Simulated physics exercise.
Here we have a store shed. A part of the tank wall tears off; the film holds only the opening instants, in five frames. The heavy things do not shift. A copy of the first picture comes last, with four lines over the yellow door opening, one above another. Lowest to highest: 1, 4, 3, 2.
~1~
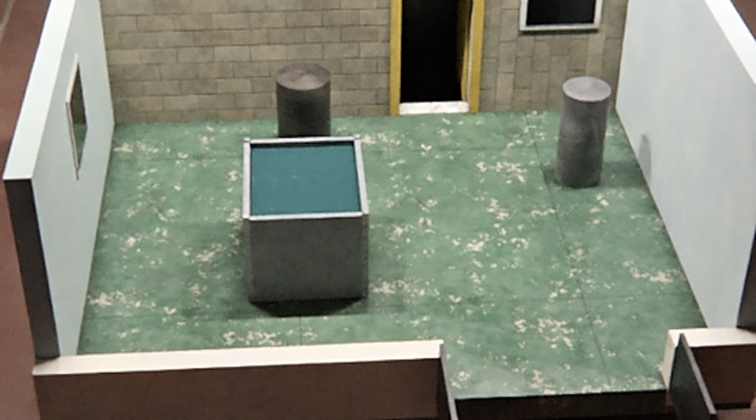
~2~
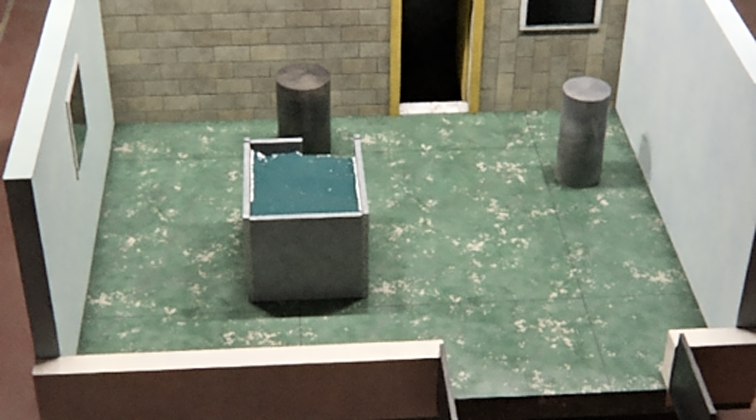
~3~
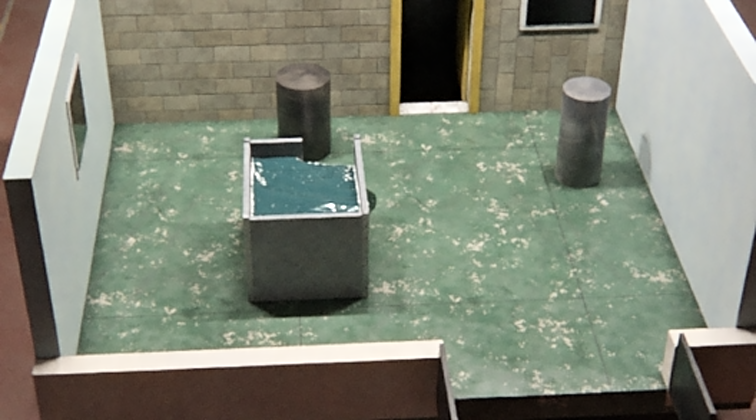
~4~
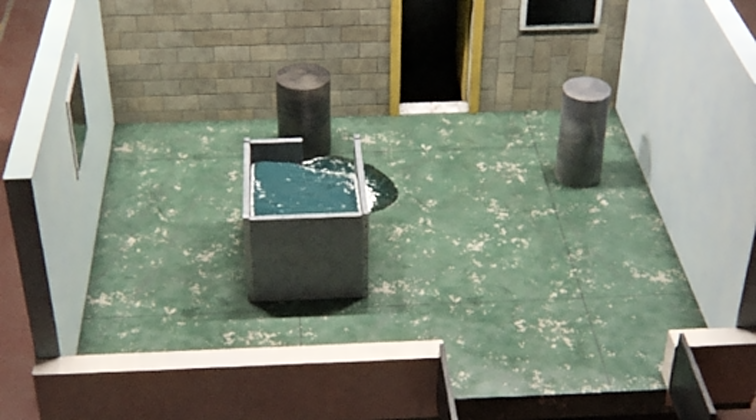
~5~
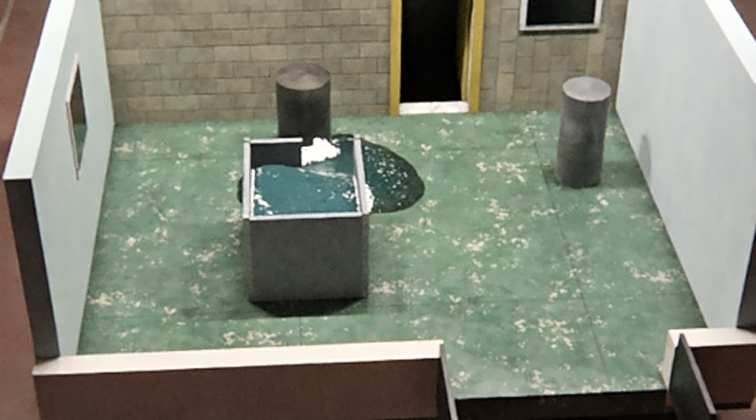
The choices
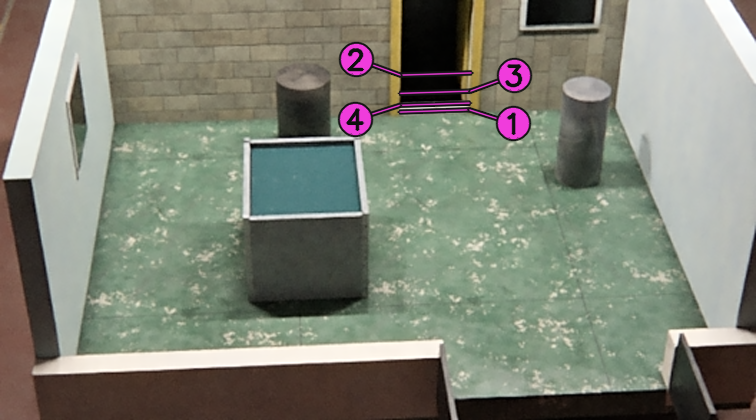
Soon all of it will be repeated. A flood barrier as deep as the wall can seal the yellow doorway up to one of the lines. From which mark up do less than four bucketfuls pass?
Mark 3 just does it.
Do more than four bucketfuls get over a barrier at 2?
No, that is safe.
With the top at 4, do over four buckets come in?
Yes, that goes wrong.
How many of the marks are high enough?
Two of them.
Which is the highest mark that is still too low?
That would be 4.
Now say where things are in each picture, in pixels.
In the first picture, water in the tank at rest, its middle at (304, 182); foot of the yellow doorway at (434, 114); open gate at (557, 331).
In the second picture, water covers 1 % of the ground, its front hidden from here.
In the third picture, water covers 2 % of the ground, its front hidden from here.
In the fourth picture, front seen at (378, 176), 5 % of the ground wet.
In the fifth picture, front seen at (344, 137), 8 % of the ground wet.
On the marked copy, 1 at (434, 110); 2 at (435, 74); 3 at (435, 92); 4 at (434, 104); from the bottom up 1, 4, 3, 2.
With 1, dozens of bucketfuls pour in.
With 2, nothing gets over.
With 3, a splash gets over, under a bucket.
With 4, about 10 bucketfuls get in.
